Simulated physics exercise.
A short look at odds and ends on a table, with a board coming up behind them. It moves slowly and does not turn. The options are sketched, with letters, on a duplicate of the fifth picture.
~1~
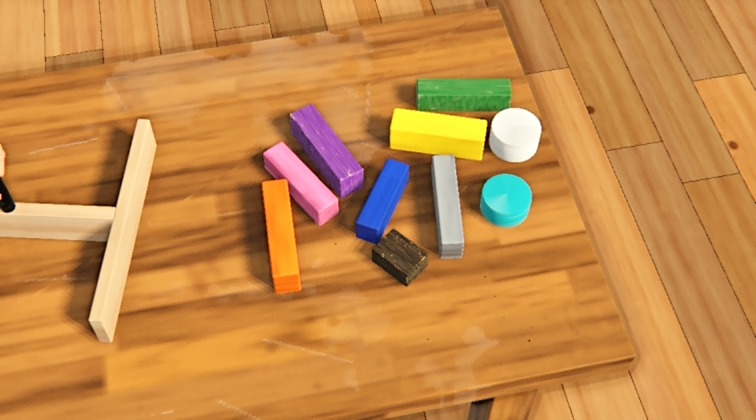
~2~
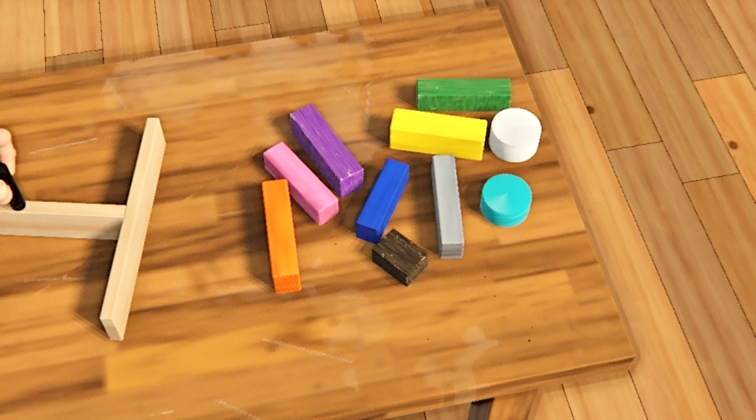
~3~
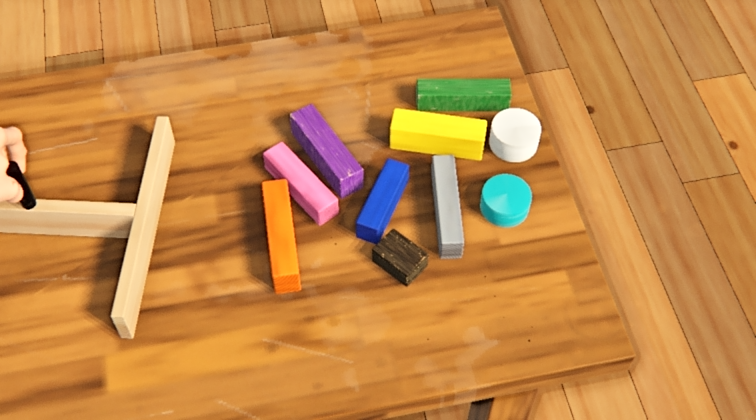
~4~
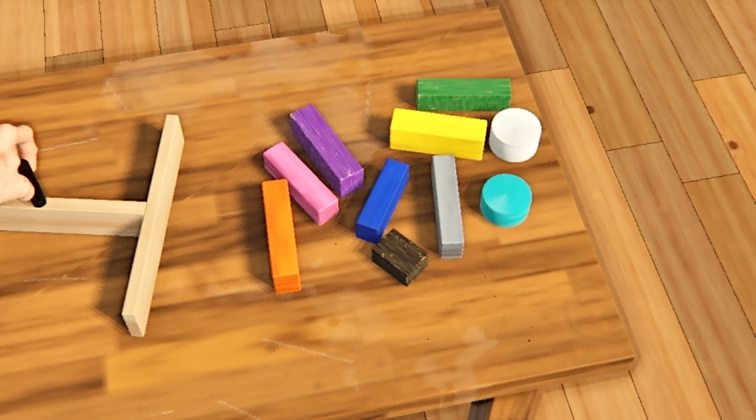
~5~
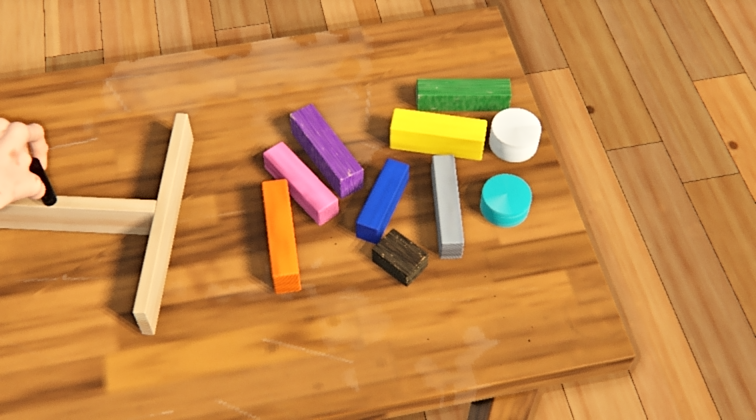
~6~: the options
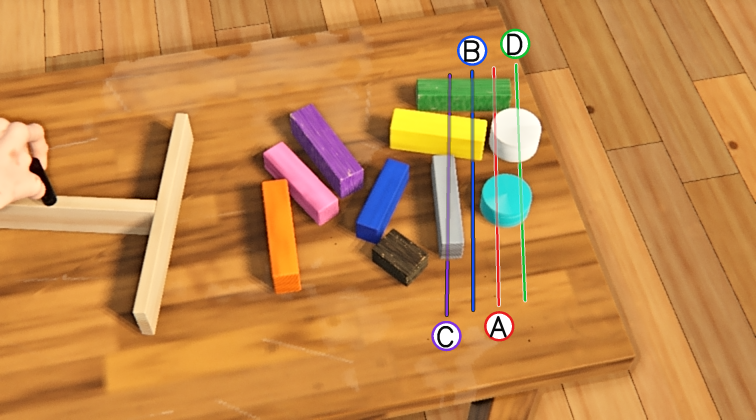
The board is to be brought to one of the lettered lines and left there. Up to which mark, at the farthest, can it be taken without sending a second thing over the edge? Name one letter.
No farther than C.
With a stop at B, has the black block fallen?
No.
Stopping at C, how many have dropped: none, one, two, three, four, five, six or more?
By then, one.
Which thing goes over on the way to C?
The white tin goes over.
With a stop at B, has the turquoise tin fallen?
Yes.
On the marked copy, A at (496, 177); B at (473, 181); C at (449, 185); D at (520, 173).
Following C. Soon after the start, board (267, 188); orange stick (286, 236); pink stick (313, 186).
Later, board (369, 172); white tin (548, 137); turquoise tin (516, 203).
In the end, board (445, 159); white tin over the edge; turquoise tin (581, 219); one fallen.
As for the rest, A drops four; B drops two; D drops seven.
